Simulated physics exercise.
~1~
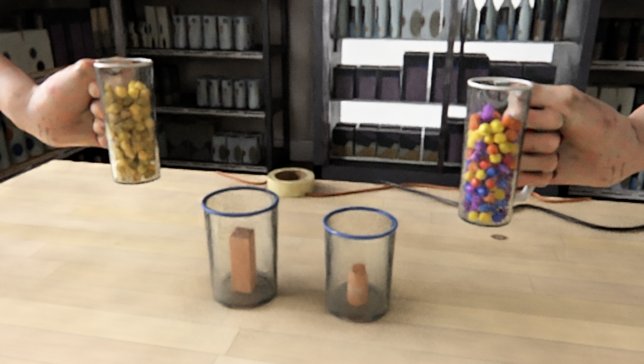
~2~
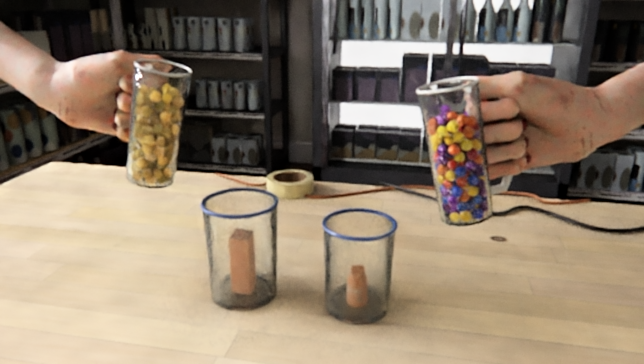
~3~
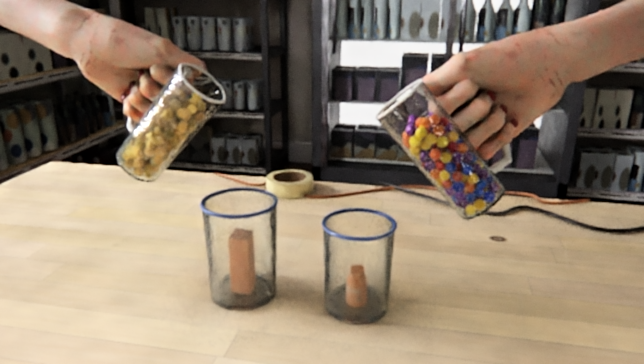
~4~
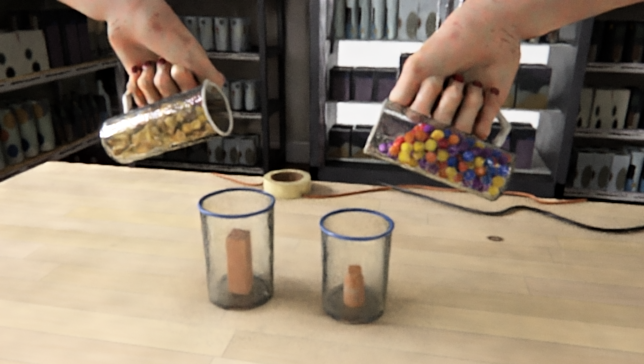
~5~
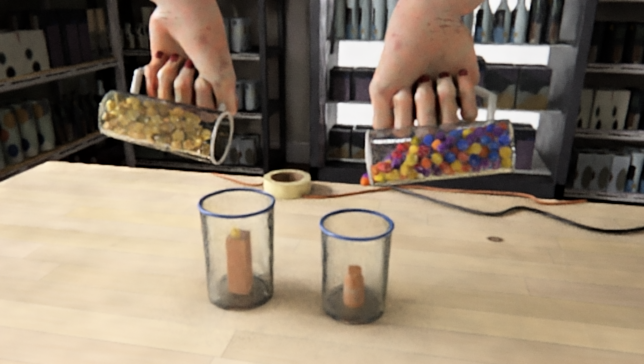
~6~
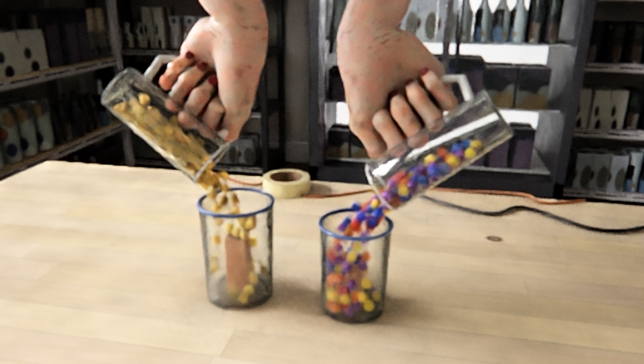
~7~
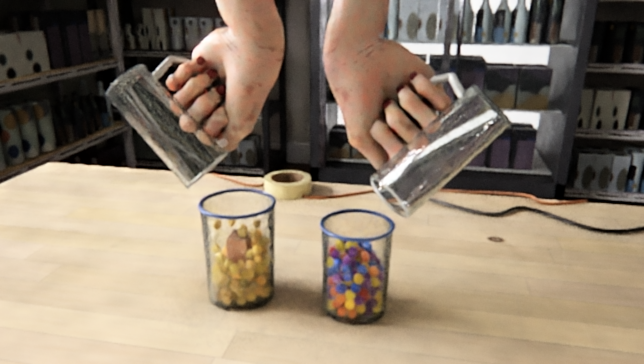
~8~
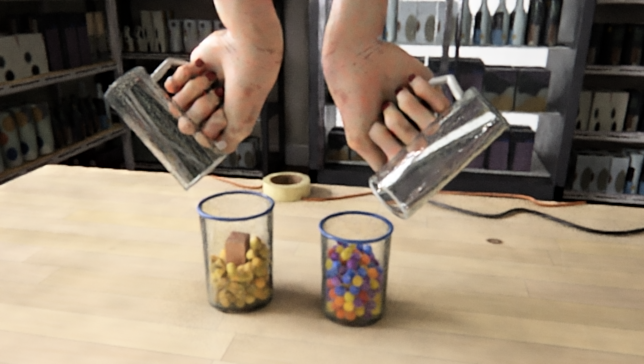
Two clear handled cups, the left one full of yellowish pieces and the right one full of red, yellow, blue and purple beads, are held by two hands above a pale wooden table, seen from the front by a slightly swaying camera. Below them stand two blue-rimmed glasses, each holding a reddish-brown object, the left one taller. The hands bring the cups inward and tip them onto their sides, then further over. The contents pour down into the glasses until both cups are empty. At the end the left object's top still shows above the yellowish pieces, while the right object is hidden under the coloured beads.
